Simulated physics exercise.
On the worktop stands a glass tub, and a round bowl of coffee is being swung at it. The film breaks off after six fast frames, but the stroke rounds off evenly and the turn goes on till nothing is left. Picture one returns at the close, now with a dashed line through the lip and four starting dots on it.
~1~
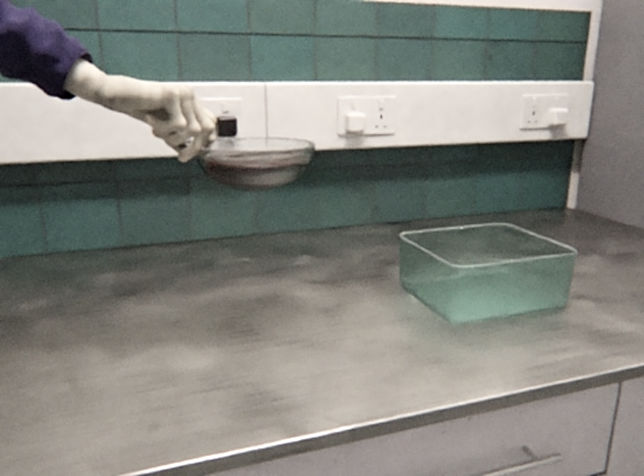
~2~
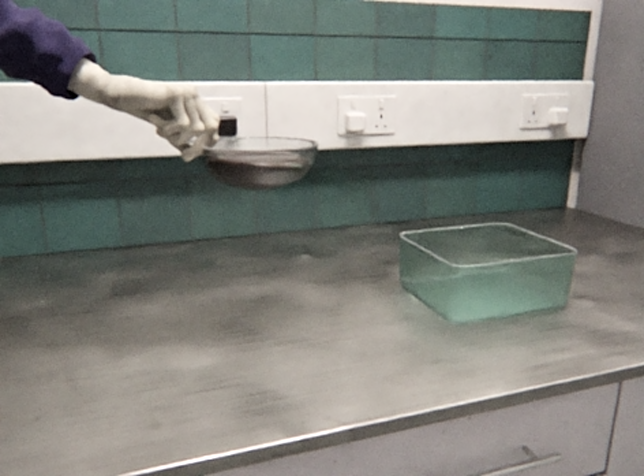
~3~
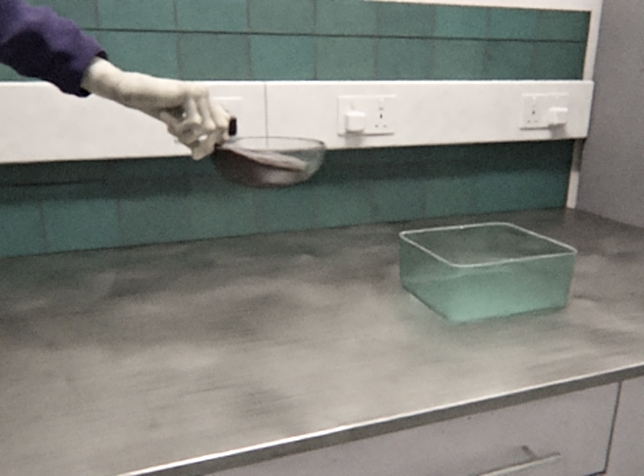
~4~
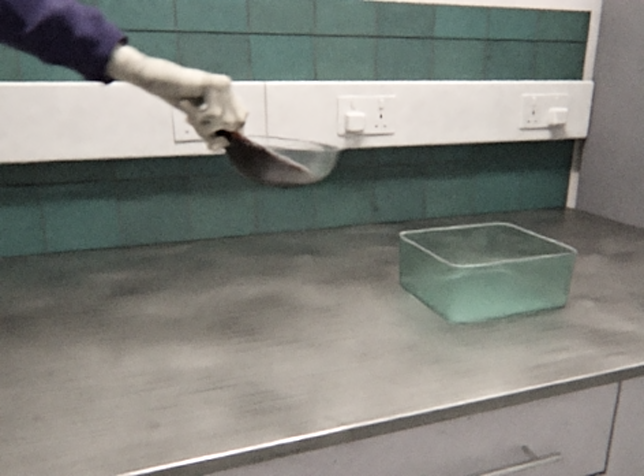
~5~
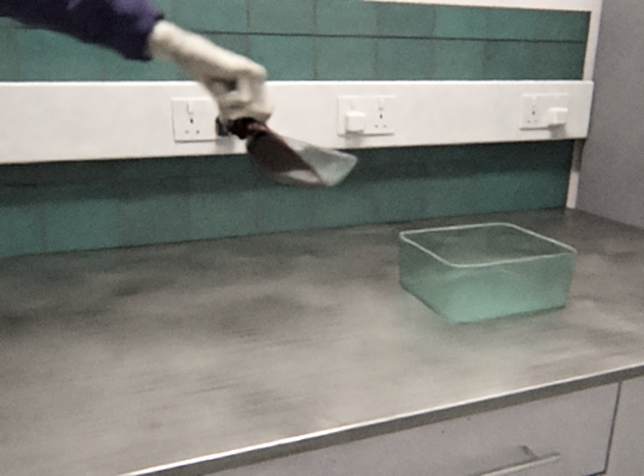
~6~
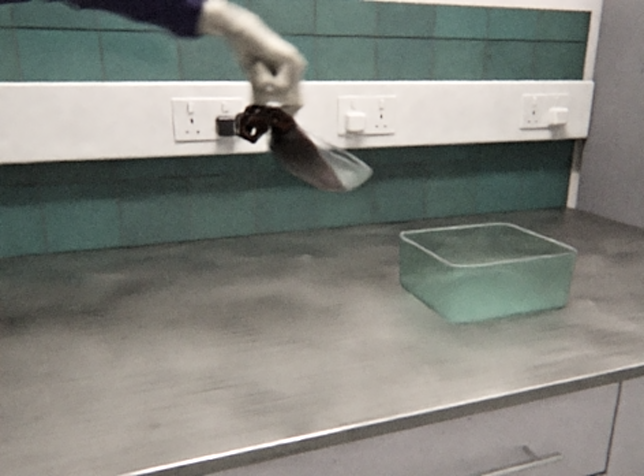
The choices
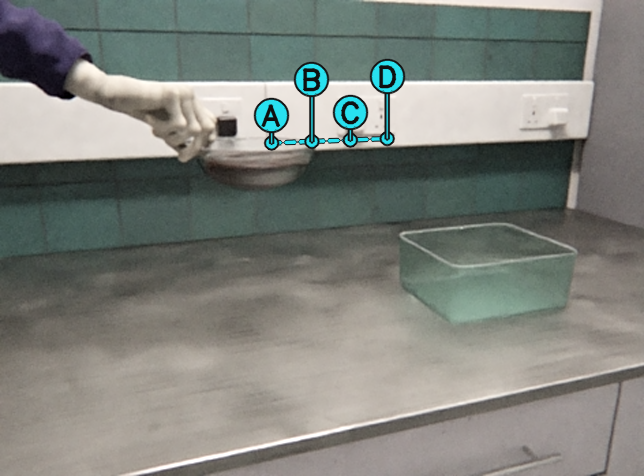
A pale-gloved hand carries a bowl of dark liquid right and tips it toward the right.
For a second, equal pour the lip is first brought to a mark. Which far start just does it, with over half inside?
Use place C.
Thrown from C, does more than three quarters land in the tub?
No, it does not.
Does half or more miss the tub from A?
Yes, it does.
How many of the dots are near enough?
Two of the four.
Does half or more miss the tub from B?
Yes, it does.
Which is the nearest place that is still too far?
Place B.
On the marked copy, A at (271, 143); B at (311, 141); C at (350, 140); D at (387, 138).
For place A, about 2 % lands in the tub, 97 % falls short.
For place B, about 26 % lands in the tub, 70 % falls short and 4 % goes beside or beyond.
For place C, about 64 % lands in the tub, 25 % falls short and 12 % goes beside or beyond.
For place D, about 72 % lands in the tub, 18 % falls short and 9 % goes beside or beyond.
